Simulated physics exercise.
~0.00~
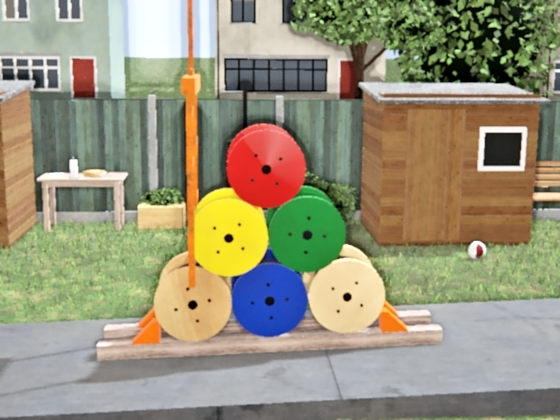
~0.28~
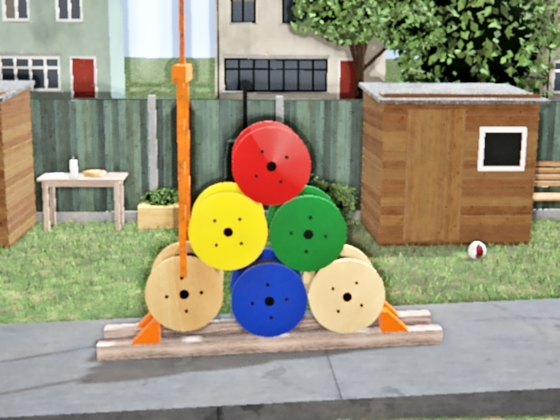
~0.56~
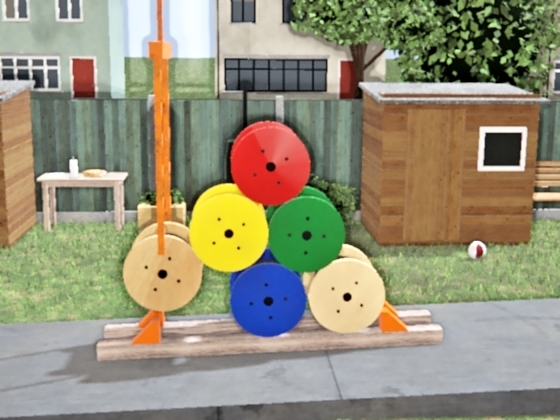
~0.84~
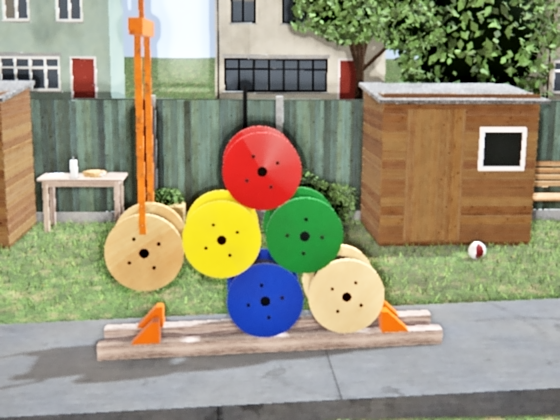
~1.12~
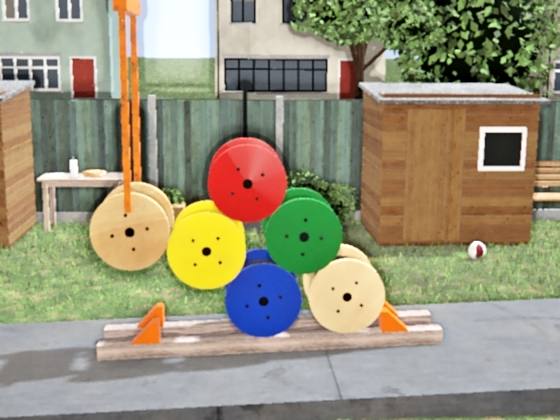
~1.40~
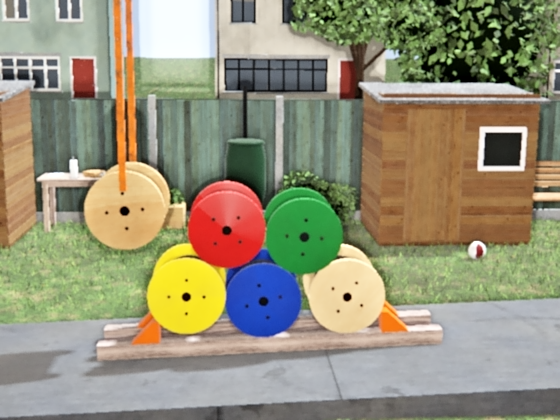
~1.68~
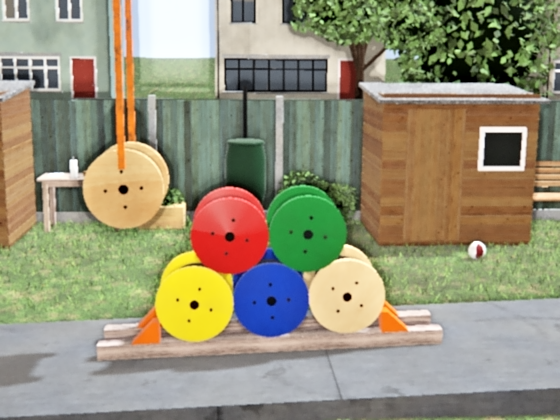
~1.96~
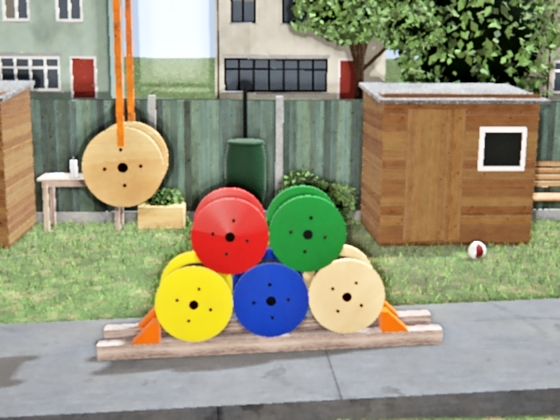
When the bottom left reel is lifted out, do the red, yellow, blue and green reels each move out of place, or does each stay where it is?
The red and yellow reels move out of place, rolling down to the left into lower spots. The blue and green reels stay where they are.
